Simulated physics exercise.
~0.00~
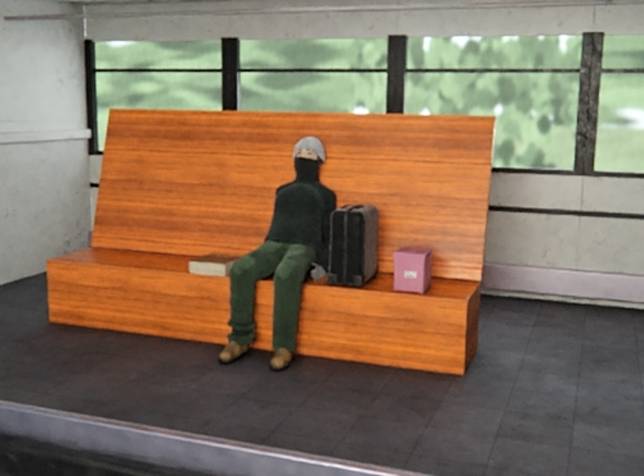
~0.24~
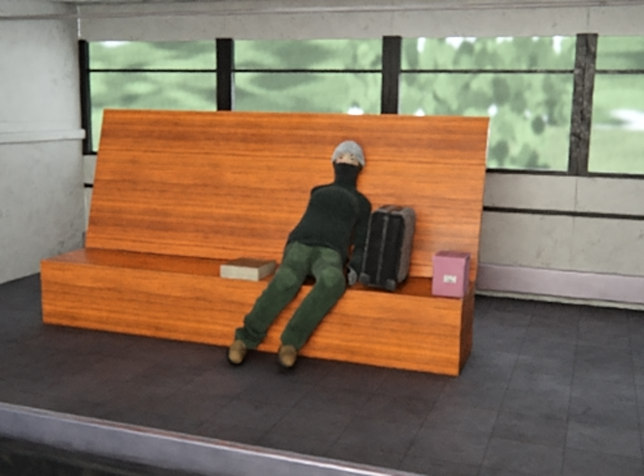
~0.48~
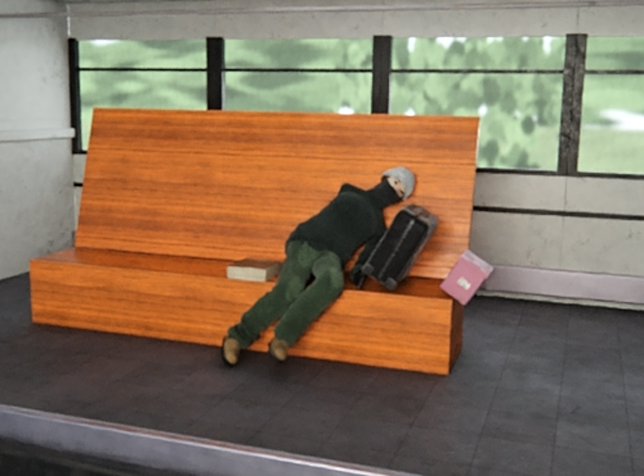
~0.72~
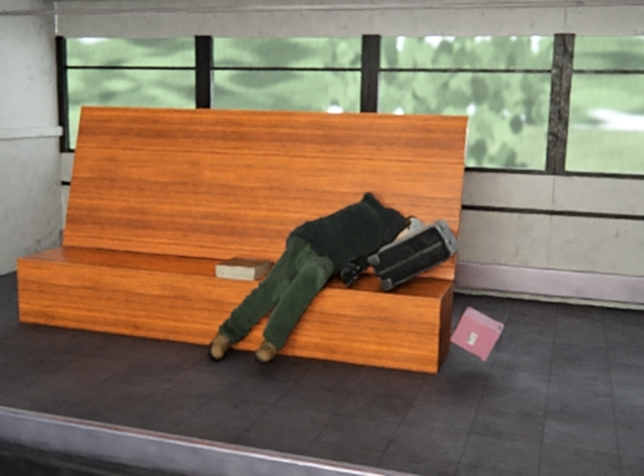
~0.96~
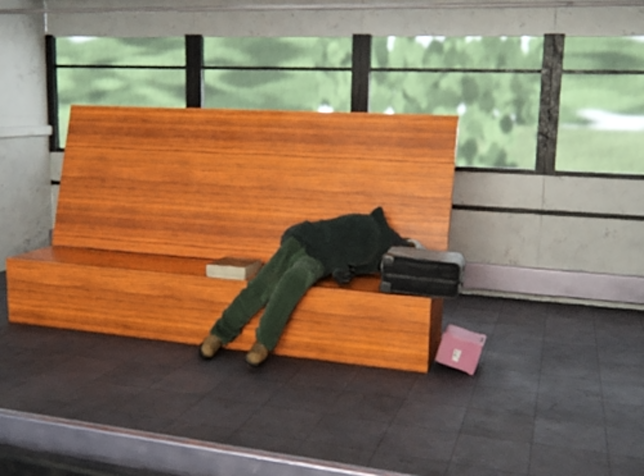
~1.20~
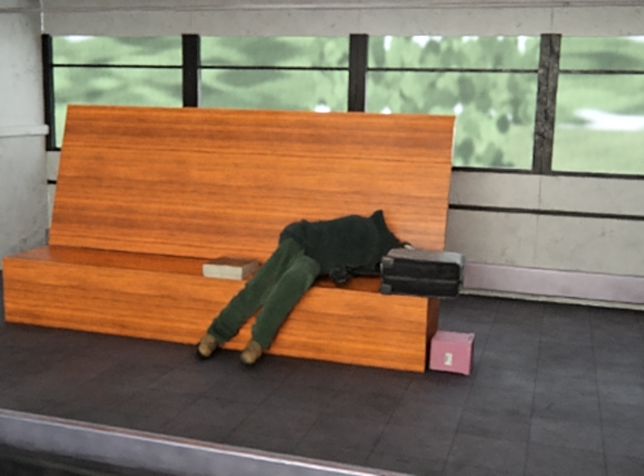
Sleeper on a wooden rail car bench slumping right, toppling the black case onto its side as a pink box drops to the floor.
